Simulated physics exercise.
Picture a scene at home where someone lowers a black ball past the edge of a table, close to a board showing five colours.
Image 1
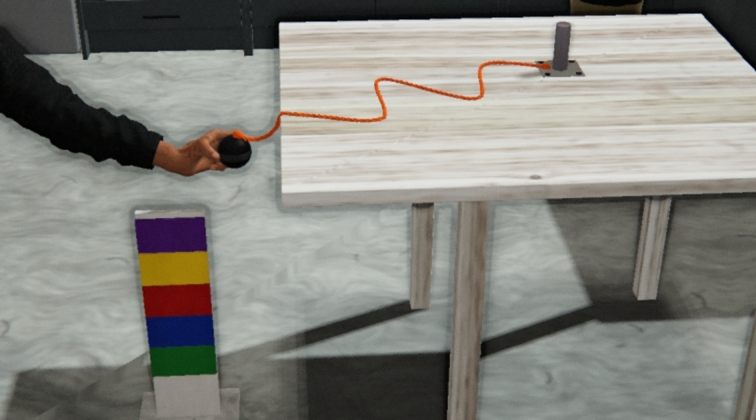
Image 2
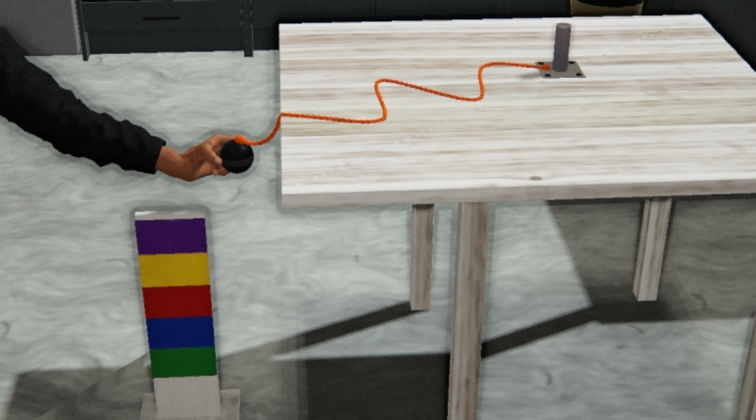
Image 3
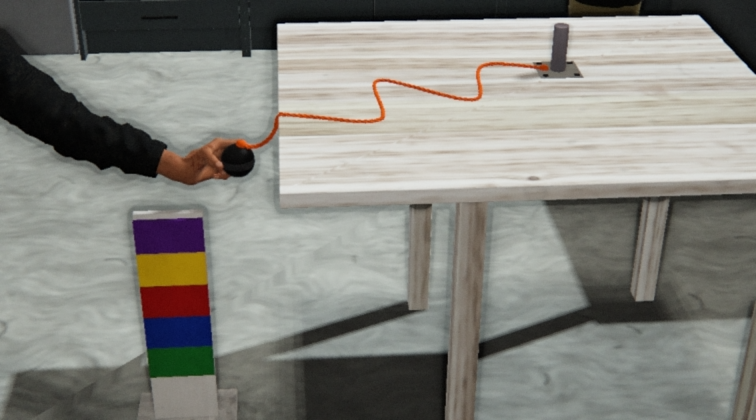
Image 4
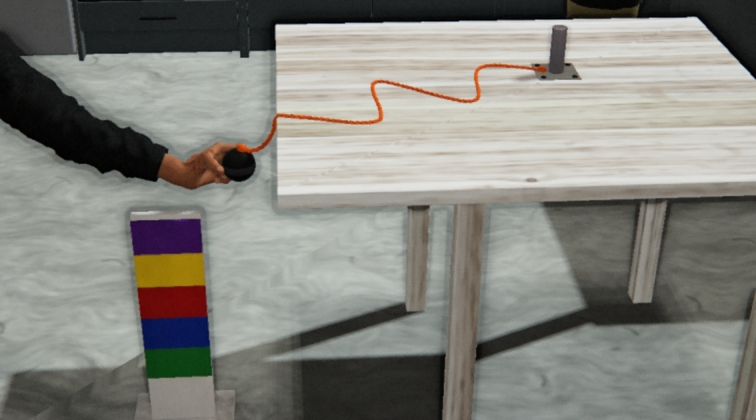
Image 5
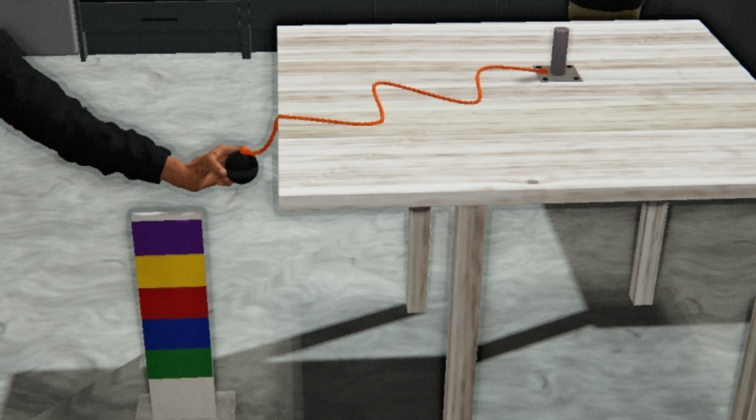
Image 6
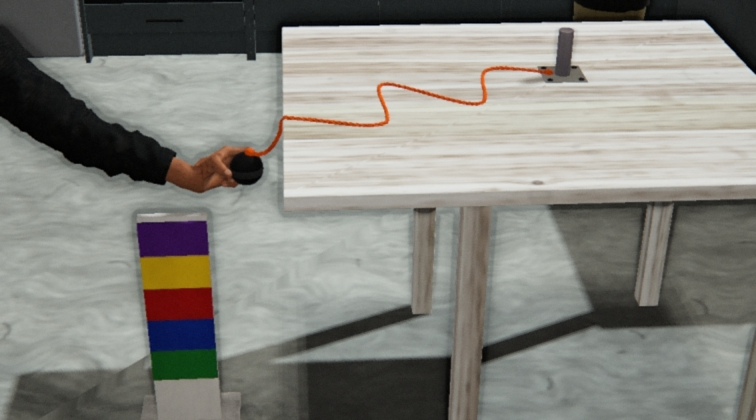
At the start, a hand holds a black ball beside a pale wooden table, near a board with coloured bands, while an orange cord runs in bends across the tabletop to an upright post. The hand and ball shift very slightly down and right, and the cord keeps its winding shape.
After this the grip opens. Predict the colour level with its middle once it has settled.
I would say blue.
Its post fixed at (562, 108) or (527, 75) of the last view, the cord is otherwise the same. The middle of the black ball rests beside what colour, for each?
First try: Green; second try: Green.
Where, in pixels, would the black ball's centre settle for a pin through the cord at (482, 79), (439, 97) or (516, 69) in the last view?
Try one gives (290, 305), try two (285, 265), and try three (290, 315).
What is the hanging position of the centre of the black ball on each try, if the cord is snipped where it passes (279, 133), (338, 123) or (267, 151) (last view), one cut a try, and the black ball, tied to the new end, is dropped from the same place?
First (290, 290), then (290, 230), then (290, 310).
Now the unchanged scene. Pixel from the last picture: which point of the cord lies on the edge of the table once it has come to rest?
Pixel (379, 93) or thereabouts.
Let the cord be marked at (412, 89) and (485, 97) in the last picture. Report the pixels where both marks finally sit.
(335, 101) and (424, 90), roughly.
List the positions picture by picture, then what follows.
The first picture shows black ball (235, 151); purple (171, 237); yellow (174, 270); red (177, 301); blue (180, 332); green (183, 362).
The second picture shows black ball (237, 156); cord through (503, 64) (483, 93) (409, 86) (383, 105) (322, 118).
The third picture shows black ball (238, 160).
The fourth picture shows black ball (239, 165); cord through (499, 66) (479, 95) (406, 87) (379, 106) (318, 119).
The fifth picture shows black ball (241, 167).
The sixth picture shows black ball (246, 168); cord through (506, 68) (485, 97) (412, 89) (385, 109) (325, 122).
Early on, ball near (289, 327); level with blue.
Midway, ball near (289, 321); level with blue.
Finally, ball near (291, 323); level with blue. The blue one.
